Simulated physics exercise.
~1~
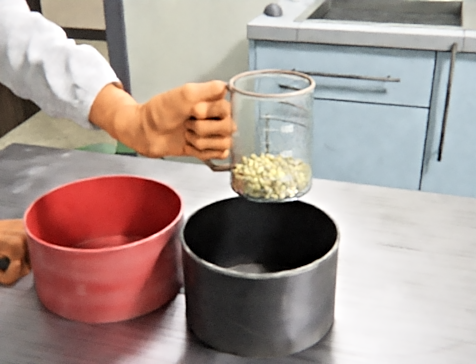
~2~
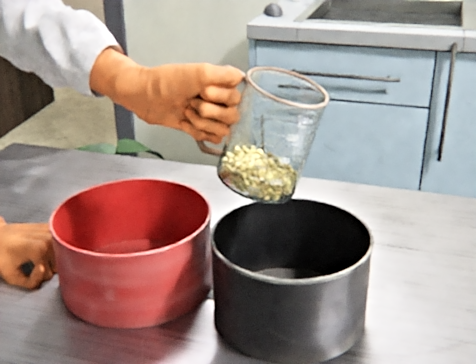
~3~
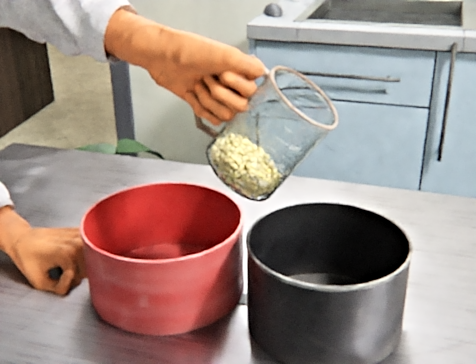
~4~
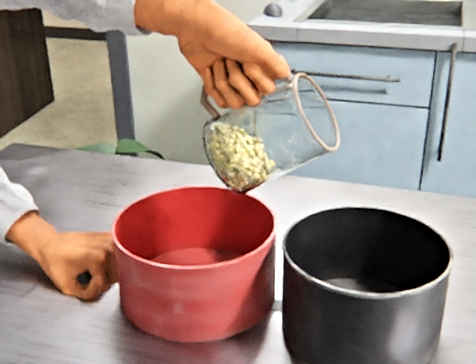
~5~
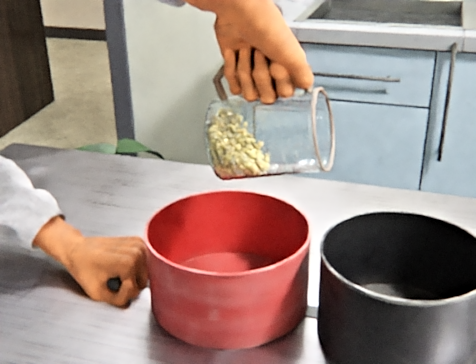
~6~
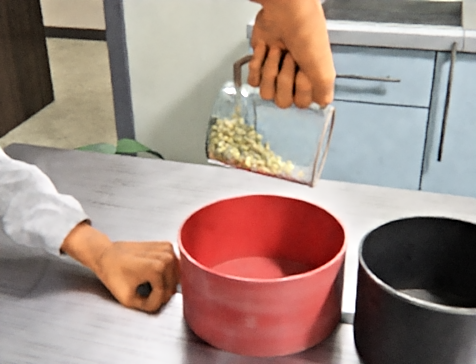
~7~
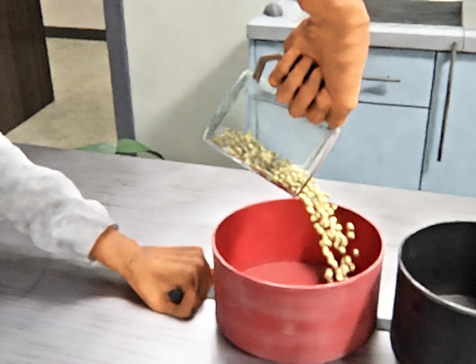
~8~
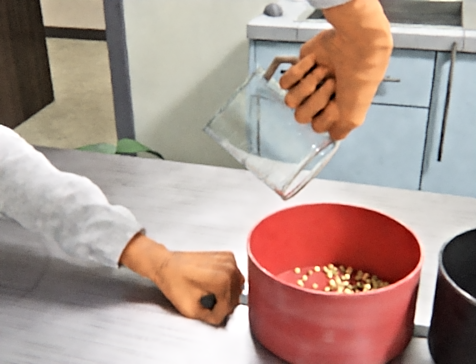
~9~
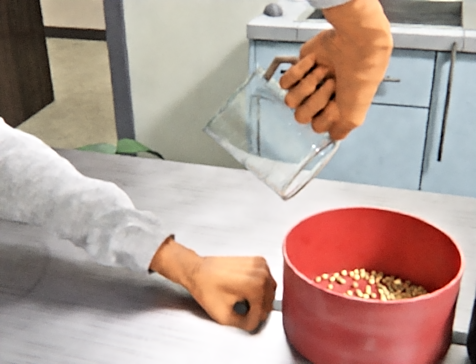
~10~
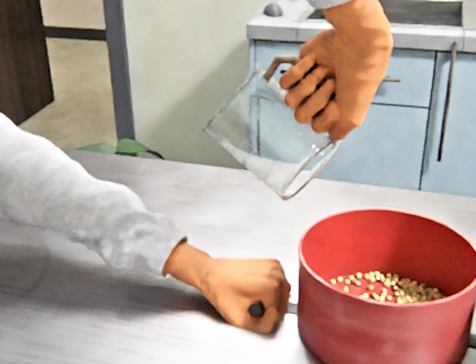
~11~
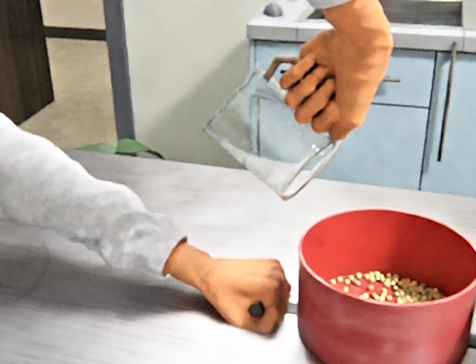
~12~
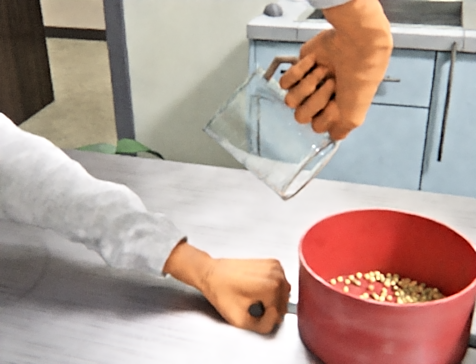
A hand tipped a glass jug of pale beans further and further while a black pot and a red pot slid right across the table beneath it. The beans poured into the red pot, which stopped with them inside, leaving the jug empty.
